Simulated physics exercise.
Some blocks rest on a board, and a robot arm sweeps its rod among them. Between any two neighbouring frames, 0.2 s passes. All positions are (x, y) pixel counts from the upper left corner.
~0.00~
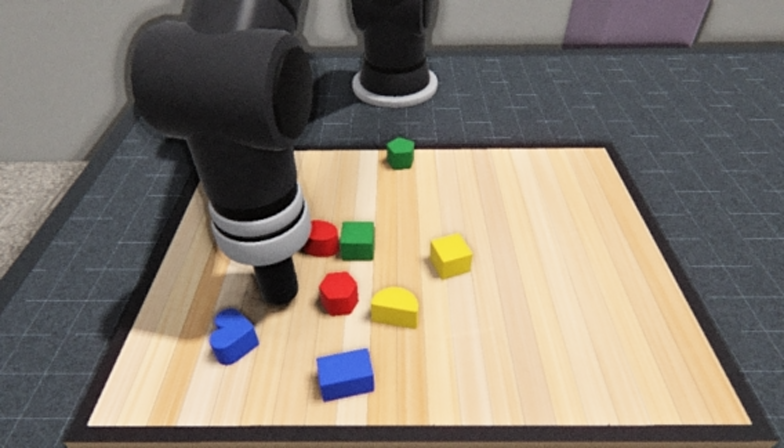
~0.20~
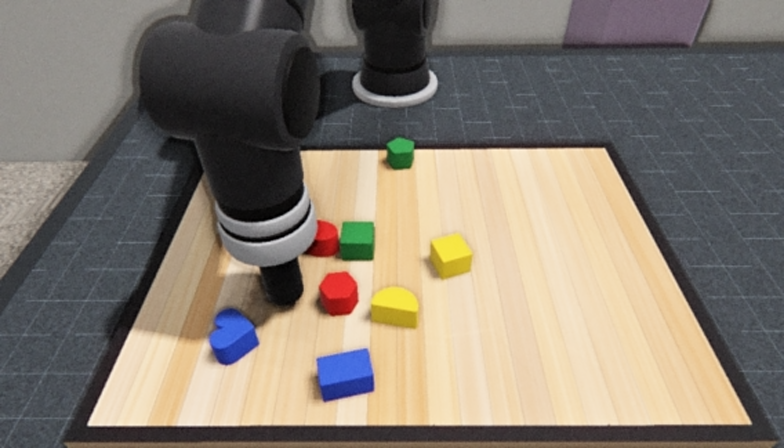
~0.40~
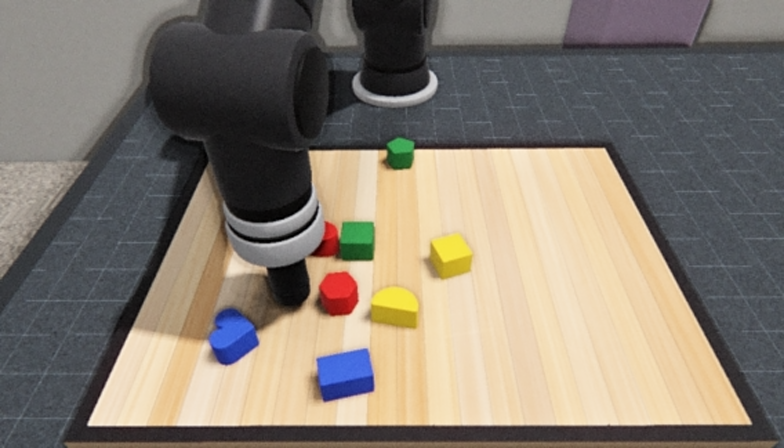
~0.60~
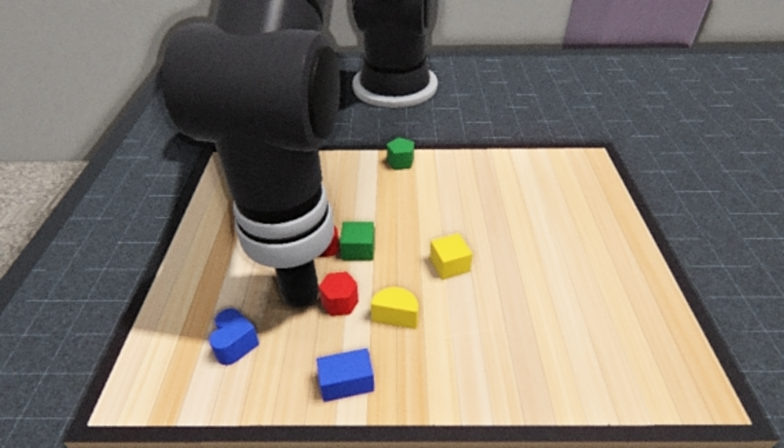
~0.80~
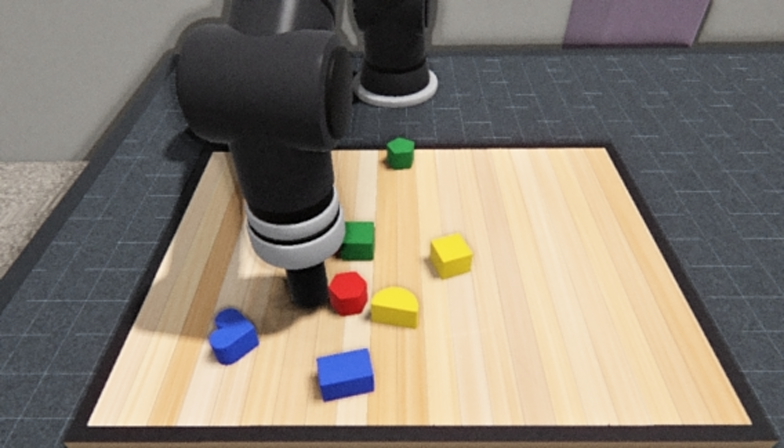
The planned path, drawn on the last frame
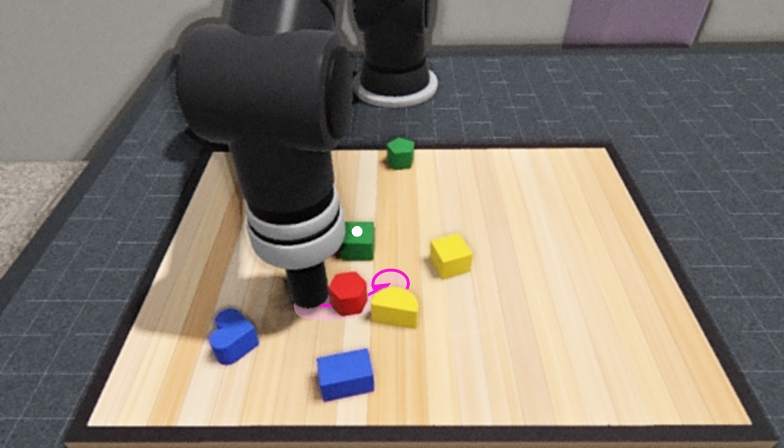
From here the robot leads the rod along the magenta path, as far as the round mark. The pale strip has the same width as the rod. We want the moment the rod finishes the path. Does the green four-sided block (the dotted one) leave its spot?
No, it doesn't check out.
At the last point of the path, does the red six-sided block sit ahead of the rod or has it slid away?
That block remains ahead.
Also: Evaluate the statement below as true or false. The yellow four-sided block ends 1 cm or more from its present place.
My answer: False.
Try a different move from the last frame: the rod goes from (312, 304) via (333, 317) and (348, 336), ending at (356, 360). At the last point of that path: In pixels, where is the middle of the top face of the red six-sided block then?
It will likely be found at (367, 286).
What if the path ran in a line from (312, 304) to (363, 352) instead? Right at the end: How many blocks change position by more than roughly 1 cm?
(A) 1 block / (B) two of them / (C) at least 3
That would be A.
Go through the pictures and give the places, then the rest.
The first frame shows rod's lower end at (281, 292); red six-sided block at (338, 284); green four-sided block at (357, 231); yellow D-shaped block at (396, 298); yellow four-sided block at (451, 247).
The second frame shows rod at (286, 292); blocks still.
The third frame shows rod at (293, 293); blocks still.
The fourth frame shows rod at (301, 294); blocks still.
The fifth frame shows rod at (311, 295); red six-sided block at (347, 284); green four-sided block at (357, 231); yellow D-shaped block at (396, 298); yellow four-sided block at (451, 247).
Drawn move, from (312, 304) through (341, 305) and (367, 295) to (391, 283); the dot is on the green four-sided block.
The first path, step by step. Halfway along, rod at (354, 292); red six-sided block at (388, 275), turned 30° anticlockwise; yellow D-shaped block at (404, 301).
At the end, rod at (390, 274); red six-sided block at (426, 262), turned 15° anticlockwise; green four-sided block still; yellow D-shaped block at (404, 301); yellow four-sided block still.
